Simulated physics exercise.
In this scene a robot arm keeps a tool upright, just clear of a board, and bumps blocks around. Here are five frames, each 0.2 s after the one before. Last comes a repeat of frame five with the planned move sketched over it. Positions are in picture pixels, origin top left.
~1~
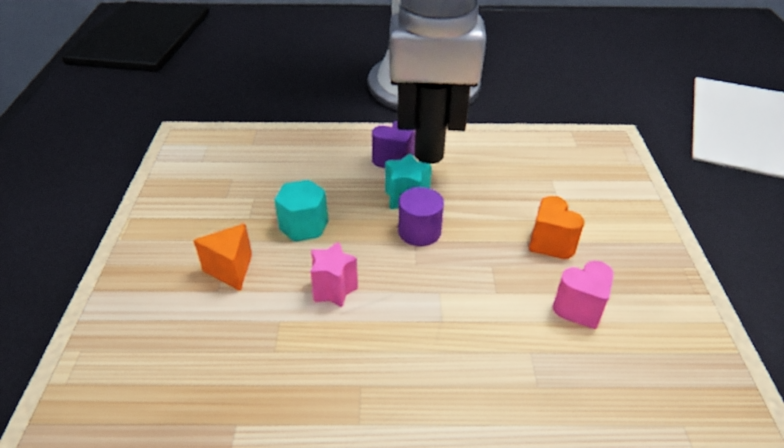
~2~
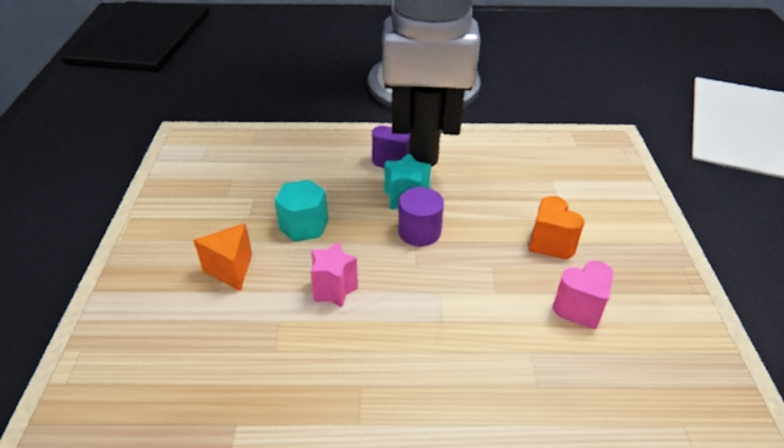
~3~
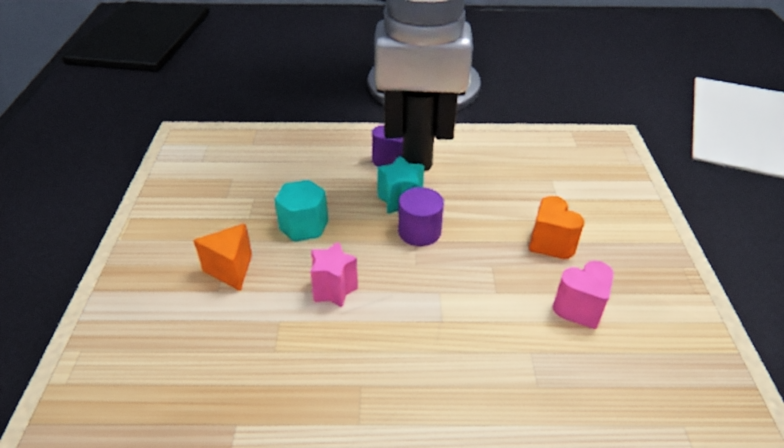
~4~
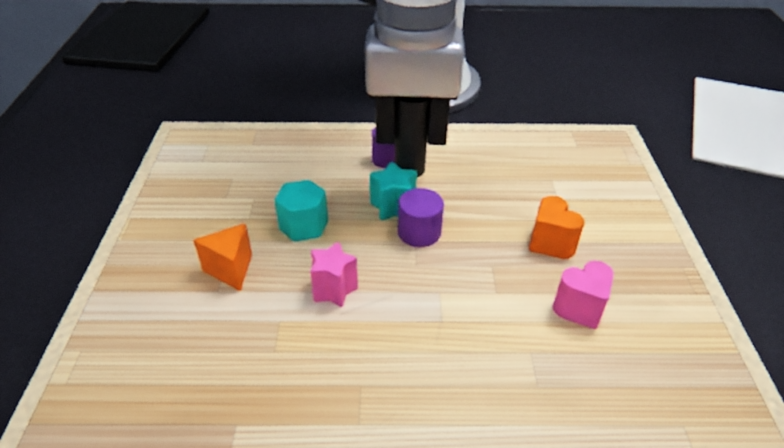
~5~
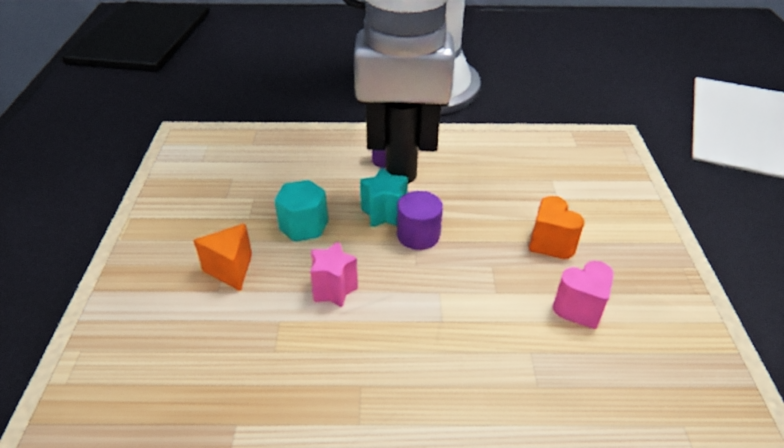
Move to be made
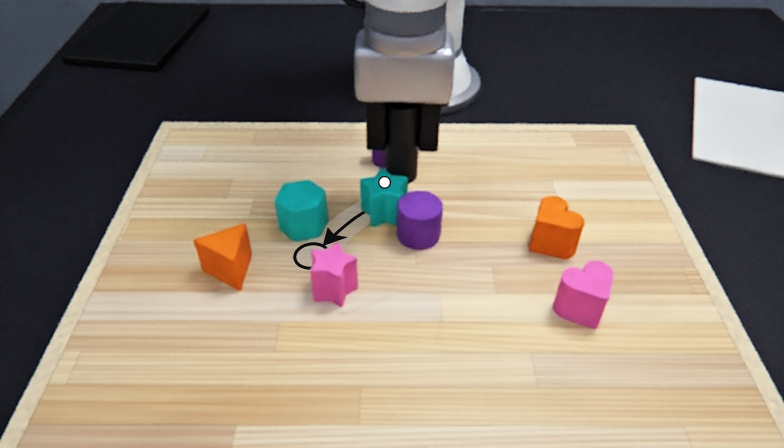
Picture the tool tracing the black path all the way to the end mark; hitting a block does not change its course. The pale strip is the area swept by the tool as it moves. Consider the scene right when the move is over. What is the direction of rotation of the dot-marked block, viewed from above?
Spin direction: Counter-clockwise.
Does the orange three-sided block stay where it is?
I expect so.
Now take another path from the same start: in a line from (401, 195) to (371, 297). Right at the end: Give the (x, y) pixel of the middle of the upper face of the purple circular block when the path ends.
The spot you're after is about (426, 219) in the image.
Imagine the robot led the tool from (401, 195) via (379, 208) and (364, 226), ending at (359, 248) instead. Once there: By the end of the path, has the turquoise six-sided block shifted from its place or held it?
It sits in its place.
The drawn path runs from (401, 195) through (353, 220) to (312, 256); the dot is on the turquoise star-shaped block.
On the path given first. One third of the way, tool at (367, 190); turquoise star-shaped block at (359, 201), turned 20° anticlockwise.
Two thirds of the way, tool at (337, 211); turquoise star-shaped block at (344, 223), turned 50° anticlockwise.
At the end, tool at (310, 236); orange three-sided block not moved; turquoise six-sided block at (292, 197), turned 20° clockwise; pink star-shaped block at (335, 269); turquoise star-shaped block at (339, 237), turned 90° anticlockwise; purple circular block not moved.
